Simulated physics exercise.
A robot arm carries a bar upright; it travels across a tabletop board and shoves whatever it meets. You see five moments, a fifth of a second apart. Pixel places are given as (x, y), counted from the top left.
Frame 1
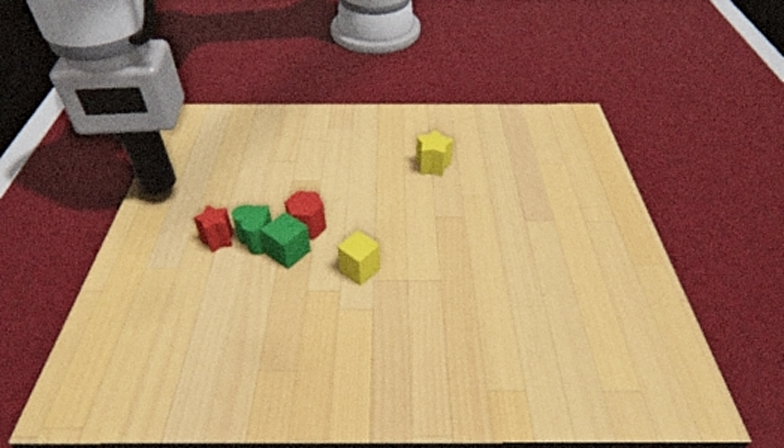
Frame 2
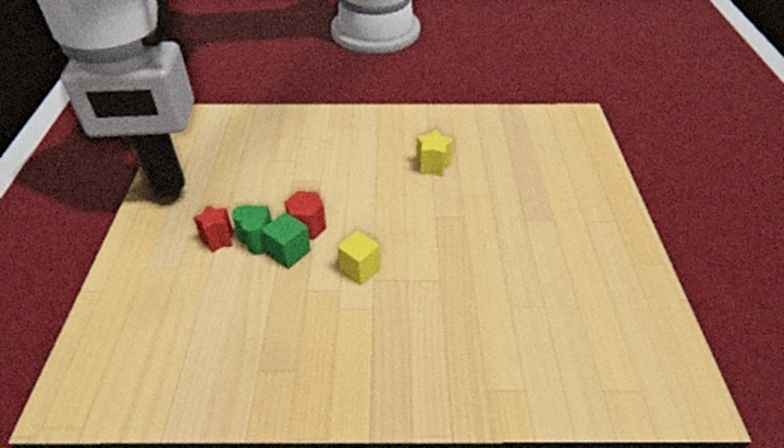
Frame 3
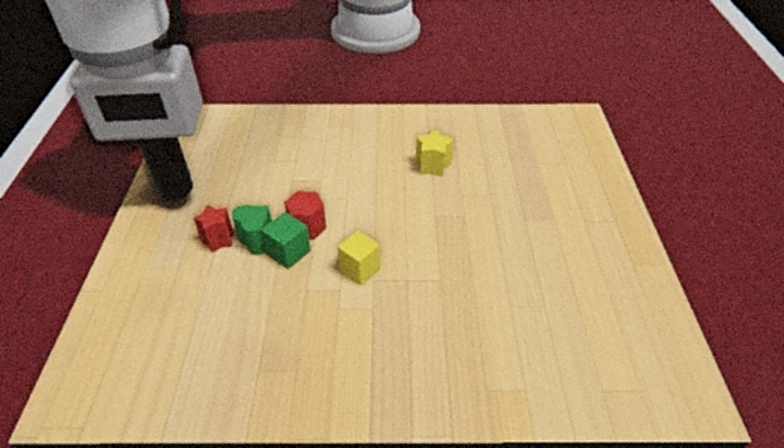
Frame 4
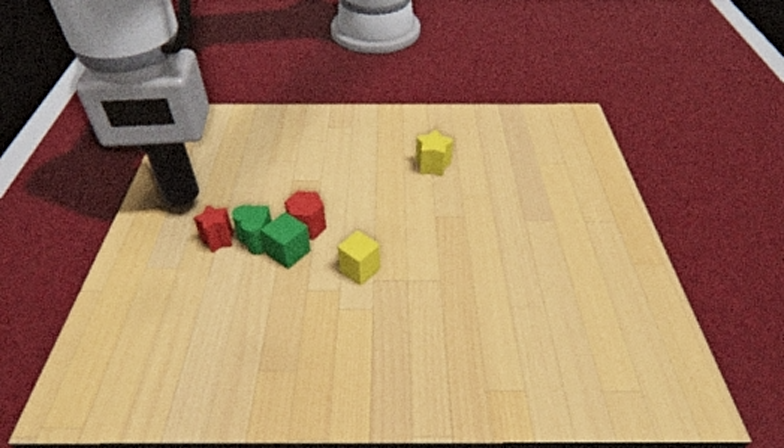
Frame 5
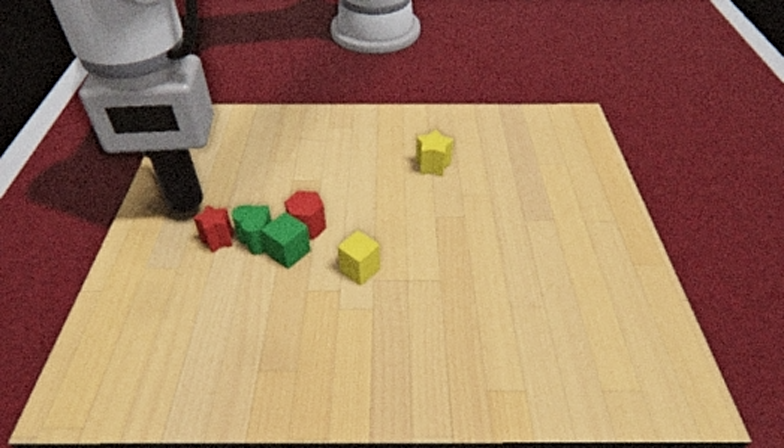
Robot arm with a dark bar edging right and slightly forward towards a red star beside green, red and yellow blocks, which stay still.
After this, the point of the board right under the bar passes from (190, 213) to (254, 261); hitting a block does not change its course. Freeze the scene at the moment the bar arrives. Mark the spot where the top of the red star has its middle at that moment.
The middle of its upper face will lie at (254, 260).
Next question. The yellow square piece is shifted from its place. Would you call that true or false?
That is false.
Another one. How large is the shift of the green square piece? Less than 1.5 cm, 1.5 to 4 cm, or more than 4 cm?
Offset: 1.5 to 4 cm.
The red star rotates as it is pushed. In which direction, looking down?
Looking from above, the answer is clockwise.
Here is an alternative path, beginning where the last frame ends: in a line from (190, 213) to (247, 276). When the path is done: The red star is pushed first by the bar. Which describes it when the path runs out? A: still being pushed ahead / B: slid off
A.
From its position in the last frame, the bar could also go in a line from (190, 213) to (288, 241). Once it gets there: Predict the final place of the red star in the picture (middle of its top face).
The middle of its upper face will lie at (225, 227).
The first path, step by step. One third of the way, bar at (207, 216); red star at (215, 222), turned 25° clockwise.
Two thirds of the way, bar at (228, 232); red star at (234, 241), turned 35° clockwise; green heart at (261, 217), turned 20° clockwise; green square piece at (287, 229).
At the end, bar at (250, 249); red star at (254, 260), turned 40° clockwise; green heart at (274, 219); green square piece at (304, 231), turned 15° anticlockwise; red six-sided block at (307, 201); yellow square piece still.
